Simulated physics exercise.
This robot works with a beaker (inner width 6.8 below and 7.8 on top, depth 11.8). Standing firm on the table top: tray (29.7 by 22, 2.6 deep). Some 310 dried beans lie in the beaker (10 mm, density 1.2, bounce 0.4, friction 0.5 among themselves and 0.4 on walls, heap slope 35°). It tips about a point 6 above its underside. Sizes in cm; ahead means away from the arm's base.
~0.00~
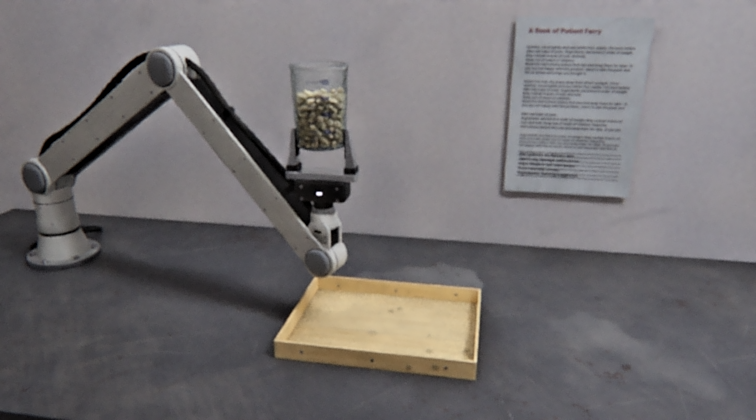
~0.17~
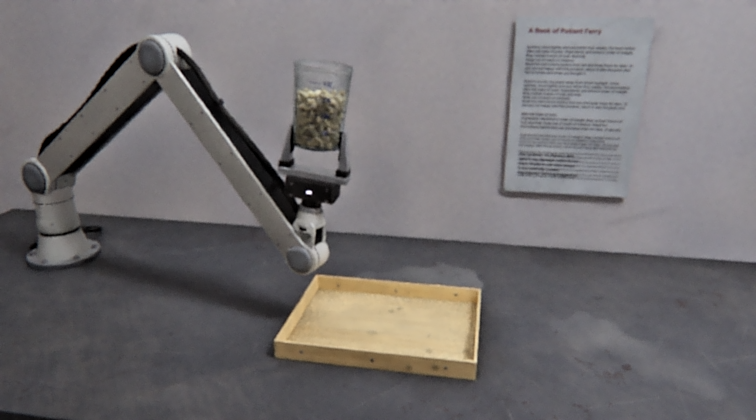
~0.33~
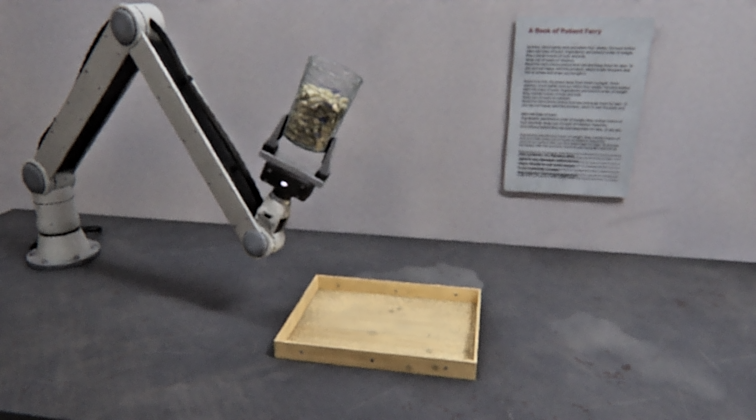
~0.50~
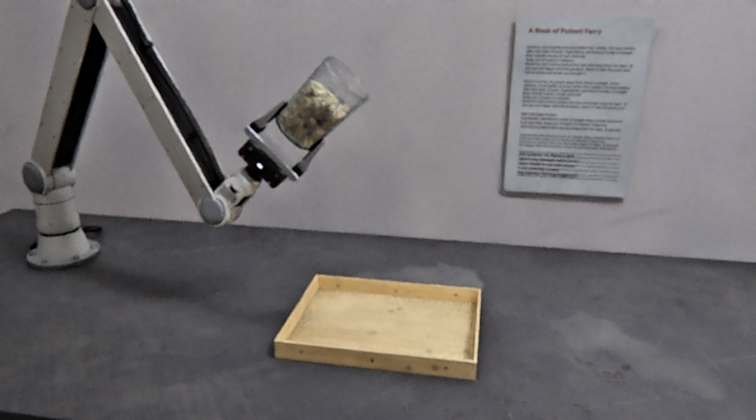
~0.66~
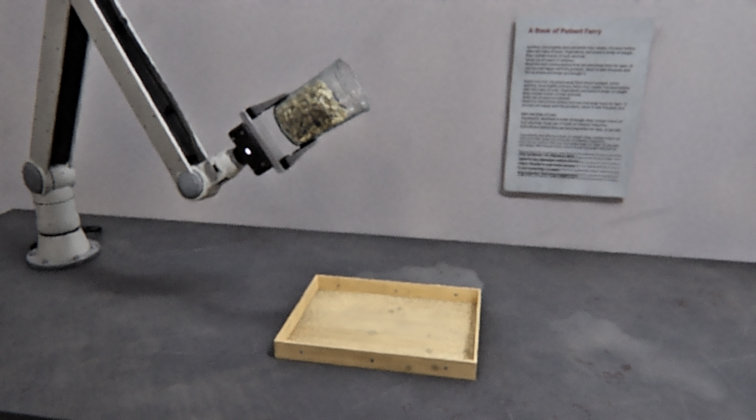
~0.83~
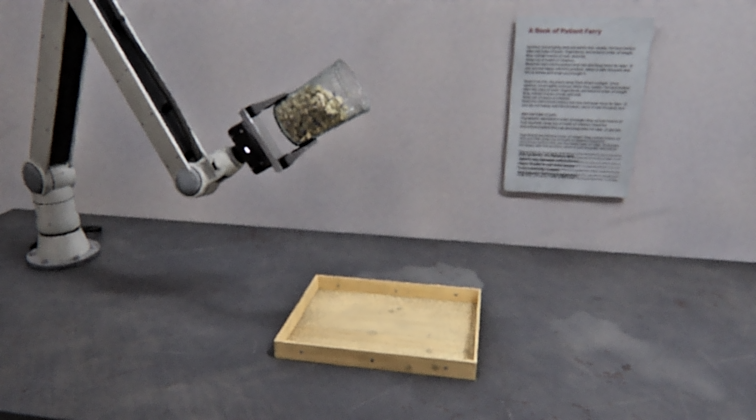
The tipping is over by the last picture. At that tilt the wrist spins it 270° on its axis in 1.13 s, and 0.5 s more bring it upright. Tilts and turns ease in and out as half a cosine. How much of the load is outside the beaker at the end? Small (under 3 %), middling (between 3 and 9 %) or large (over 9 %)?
Outside the beaker the share is small, under 3 %.
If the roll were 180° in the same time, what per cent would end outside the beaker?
Then about 0 per cent.
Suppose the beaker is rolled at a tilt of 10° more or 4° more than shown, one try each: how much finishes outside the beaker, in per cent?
Some 0 and 0 per cent.
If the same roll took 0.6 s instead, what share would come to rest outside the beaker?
It would be near 0 per cent.
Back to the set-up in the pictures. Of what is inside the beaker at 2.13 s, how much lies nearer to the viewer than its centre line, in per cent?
Some 45 per cent.
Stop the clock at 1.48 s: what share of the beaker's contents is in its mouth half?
Some 30 per cent.
After 1.48 s, tipped 59°, highest piece 40 above the table; 314 in the beaker.
After 2.13 s, tipped 43°, highest piece 40 above the table; 314 in the beaker.
After 2.66 s, upright, highest piece 41 above the table; 314 in the beaker.
After 3.36 s, upright, highest piece 41 above the table; 314 in the beaker.
At rest, 314 in the beaker. That is 0 % outside the beaker.
